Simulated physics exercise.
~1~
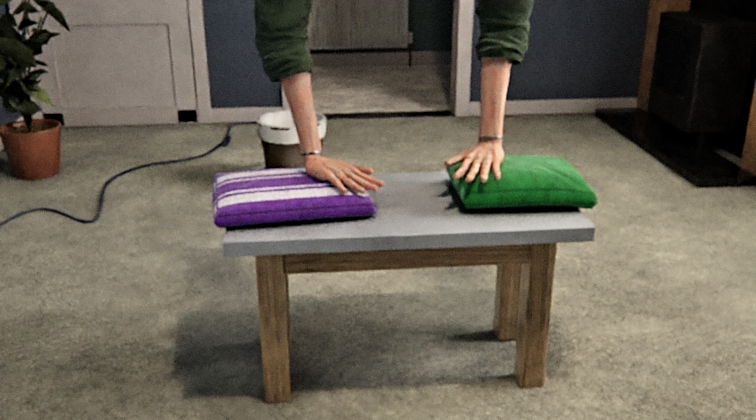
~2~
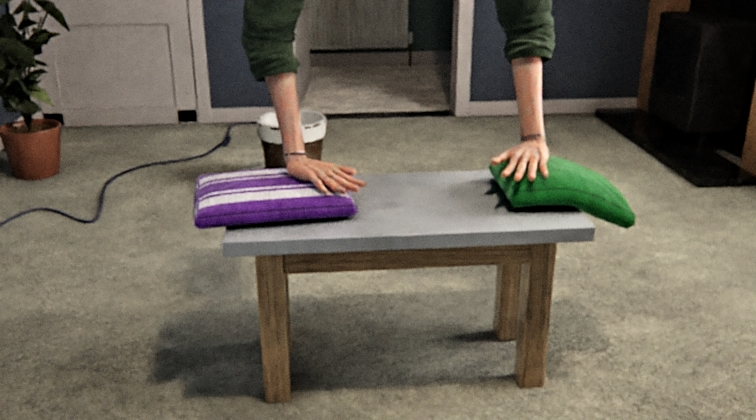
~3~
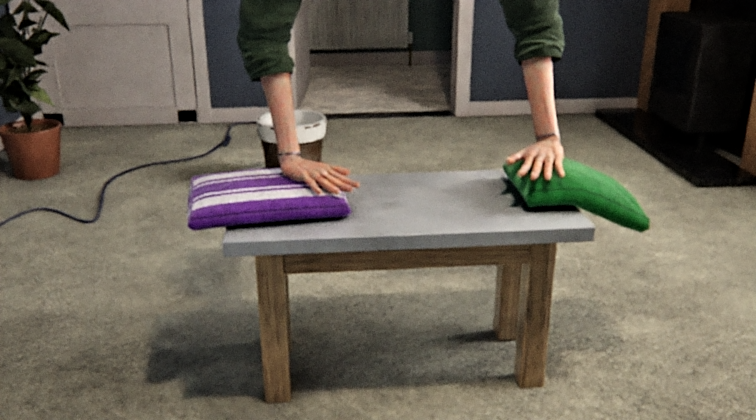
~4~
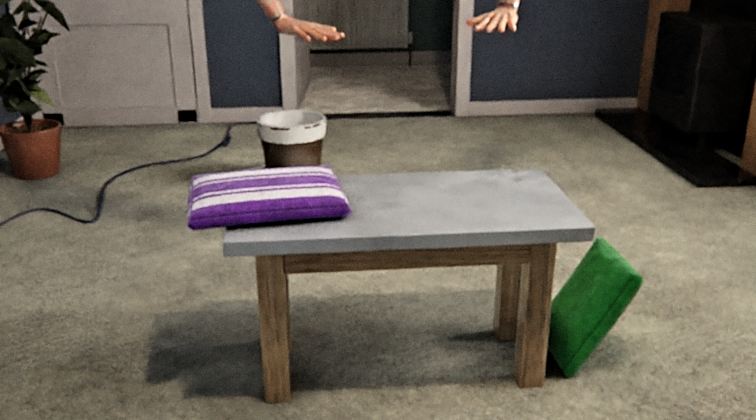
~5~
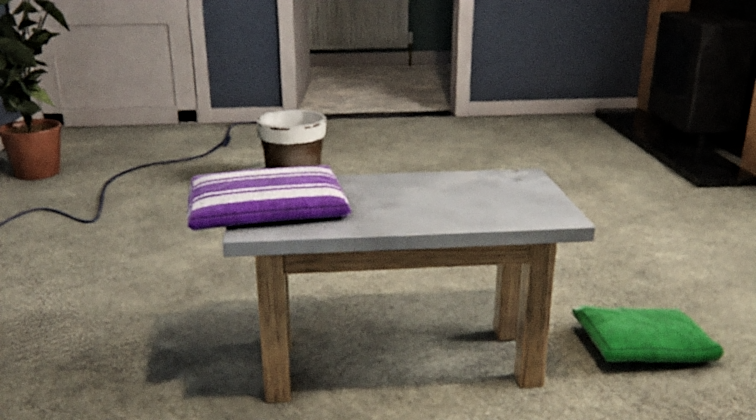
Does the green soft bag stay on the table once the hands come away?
No, the green soft bag tips over the right end of the table and falls to the floor, while the purple seat pad stays on top.
